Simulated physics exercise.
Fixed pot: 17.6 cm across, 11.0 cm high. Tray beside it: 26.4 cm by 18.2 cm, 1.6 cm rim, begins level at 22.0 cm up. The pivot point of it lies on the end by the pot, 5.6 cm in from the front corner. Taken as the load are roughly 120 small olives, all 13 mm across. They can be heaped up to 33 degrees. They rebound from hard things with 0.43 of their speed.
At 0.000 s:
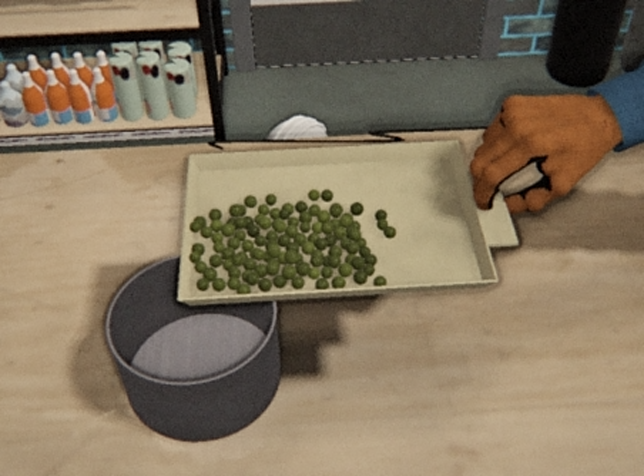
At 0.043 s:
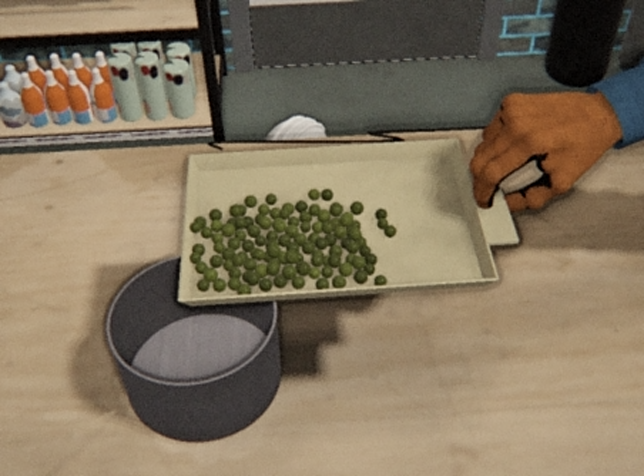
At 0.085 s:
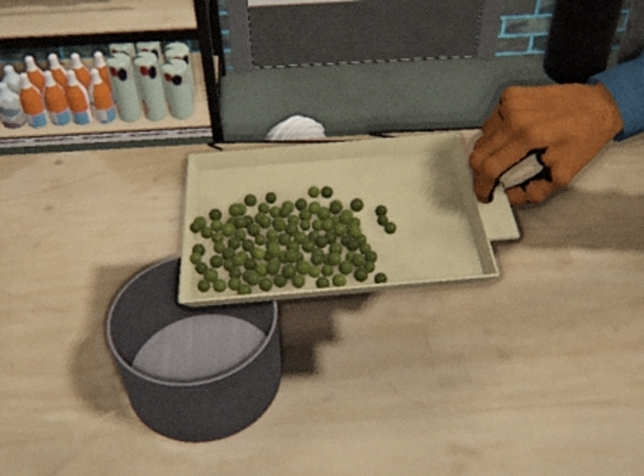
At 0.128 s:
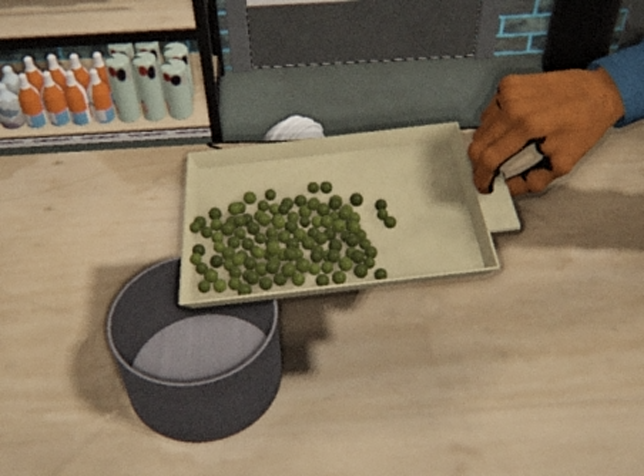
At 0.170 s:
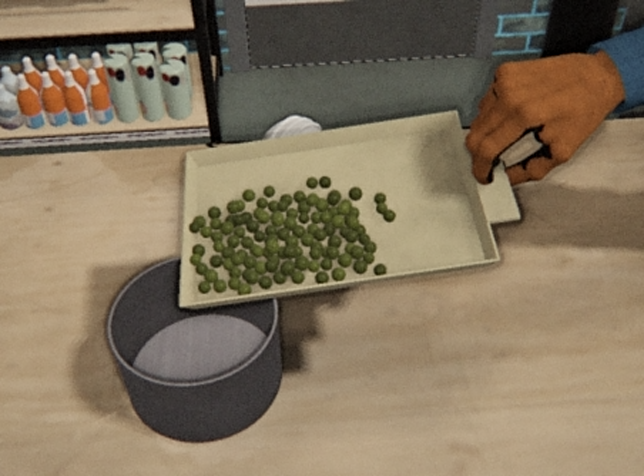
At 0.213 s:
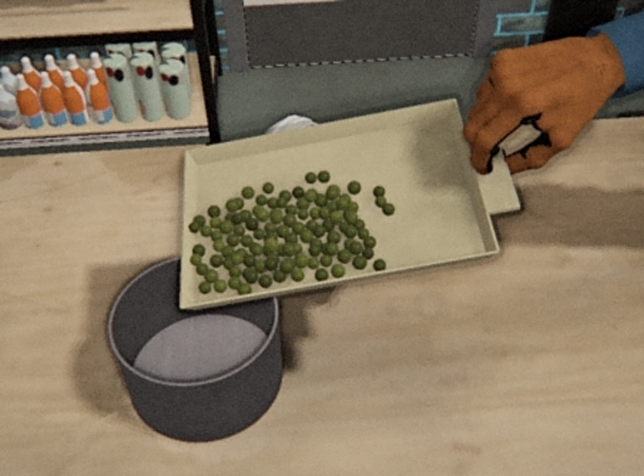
On a wooden counter, a hand gradually raises the right end of a tray of olives.
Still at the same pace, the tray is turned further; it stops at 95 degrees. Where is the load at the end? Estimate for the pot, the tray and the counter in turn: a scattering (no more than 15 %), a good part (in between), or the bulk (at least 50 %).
Estimate - pot: A good part, tray: A scattering, counter: The bulk.
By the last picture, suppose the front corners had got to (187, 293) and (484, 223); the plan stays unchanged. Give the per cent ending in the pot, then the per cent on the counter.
That works out as pot 75 and counter 25.
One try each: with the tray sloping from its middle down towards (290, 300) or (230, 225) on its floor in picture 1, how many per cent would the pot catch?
Some 25 and 80 per cent.
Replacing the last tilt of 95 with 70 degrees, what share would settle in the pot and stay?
Result: Close to 35 %.
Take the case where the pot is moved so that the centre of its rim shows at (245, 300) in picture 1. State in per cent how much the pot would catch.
With the pot there, close to 0 per cent.
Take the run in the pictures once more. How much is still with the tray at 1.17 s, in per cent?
Close to 60 in a hundred.
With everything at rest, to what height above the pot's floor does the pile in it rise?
It gets to about 2.0 cm.
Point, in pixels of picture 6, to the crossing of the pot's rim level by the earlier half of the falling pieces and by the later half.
First half close to (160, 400), second half close to (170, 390).
After 0.79 s, tilt 51 degrees; the tray holds 100 %, the pot 0 %.
Then, at 1.17 s, tilt 77 degrees; the tray holds 60 %, the pot 5 %.
After 1.63 s, tilt 95 degrees; the tray holds 0 %, the pot 40 %.
In the end, at 2.4 s, pot 40 %, tray 0 %, counter 60 %.
